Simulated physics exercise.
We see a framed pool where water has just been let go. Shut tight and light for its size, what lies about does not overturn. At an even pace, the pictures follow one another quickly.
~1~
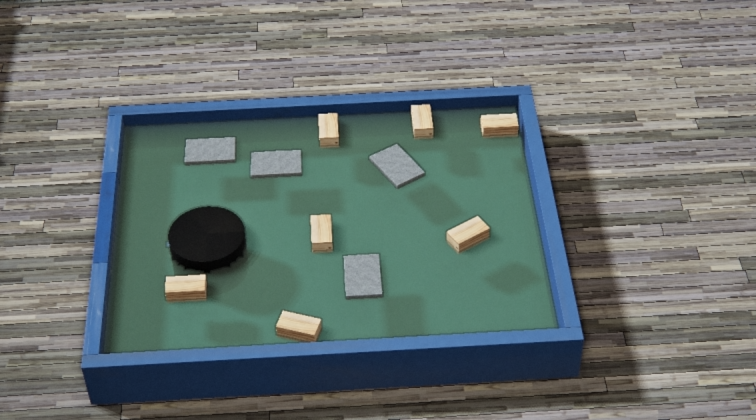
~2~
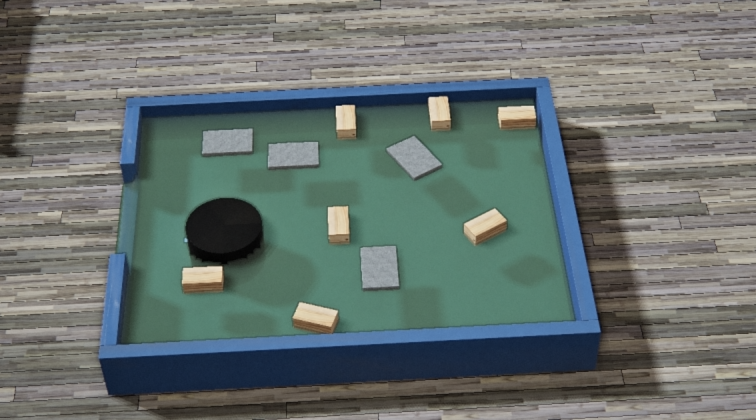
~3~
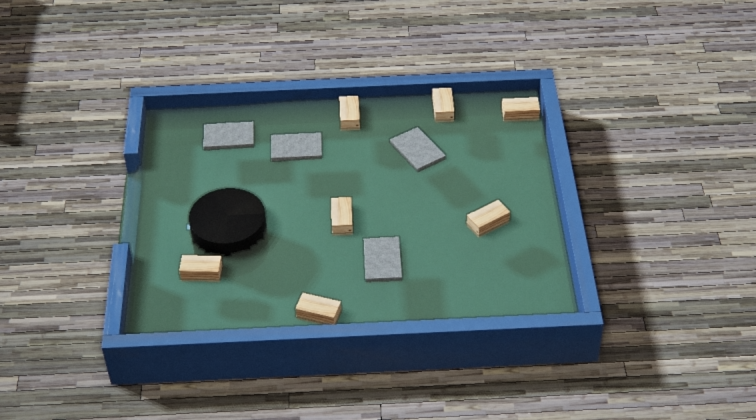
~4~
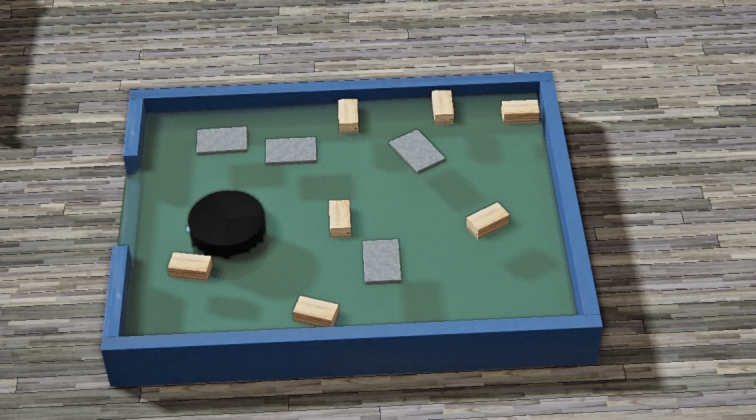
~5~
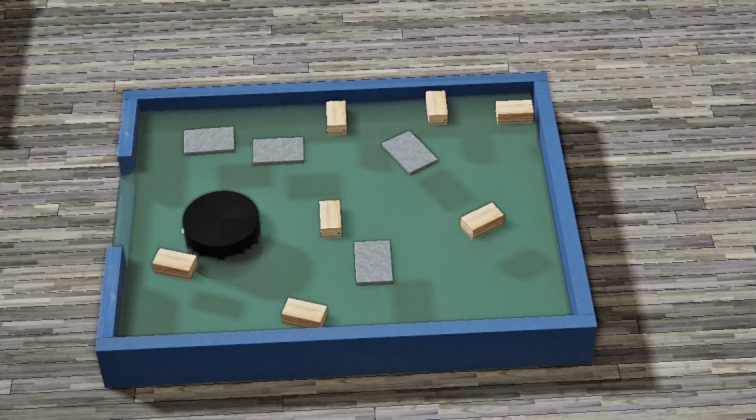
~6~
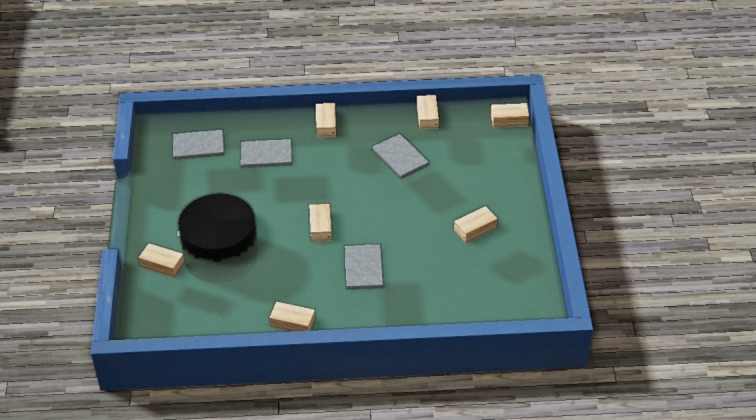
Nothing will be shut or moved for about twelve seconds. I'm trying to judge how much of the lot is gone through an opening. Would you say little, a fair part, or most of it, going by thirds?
I'd say little - under a third.
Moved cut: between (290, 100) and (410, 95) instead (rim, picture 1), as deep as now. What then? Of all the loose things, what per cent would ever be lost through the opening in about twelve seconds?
About 50 %.
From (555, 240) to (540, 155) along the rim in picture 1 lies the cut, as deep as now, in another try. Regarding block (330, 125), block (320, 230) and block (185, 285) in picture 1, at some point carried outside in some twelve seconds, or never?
Same order as asked: Never leaves, never leaves, never leaves.
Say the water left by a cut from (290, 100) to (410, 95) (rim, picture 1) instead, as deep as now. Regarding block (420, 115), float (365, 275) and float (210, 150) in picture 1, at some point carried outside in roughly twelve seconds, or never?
Outcome for each, in the order asked: Flushed / not flushed / flushed.
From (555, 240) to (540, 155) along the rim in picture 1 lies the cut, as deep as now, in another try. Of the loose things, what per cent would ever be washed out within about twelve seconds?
Close to 30 percent.
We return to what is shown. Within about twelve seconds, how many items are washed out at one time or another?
Total: 2.
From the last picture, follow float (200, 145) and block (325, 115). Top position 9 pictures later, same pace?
Estimated positions: (157, 171); (296, 120).
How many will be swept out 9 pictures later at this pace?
I get 1.
A moment on, 0 of 11 are out; 11 afloat.
Next, 1 of 11 are out; 10 afloat.
Later, 2 of 11 are out; 9 afloat.
In the end, 2 of 11 are out; 9 afloat.
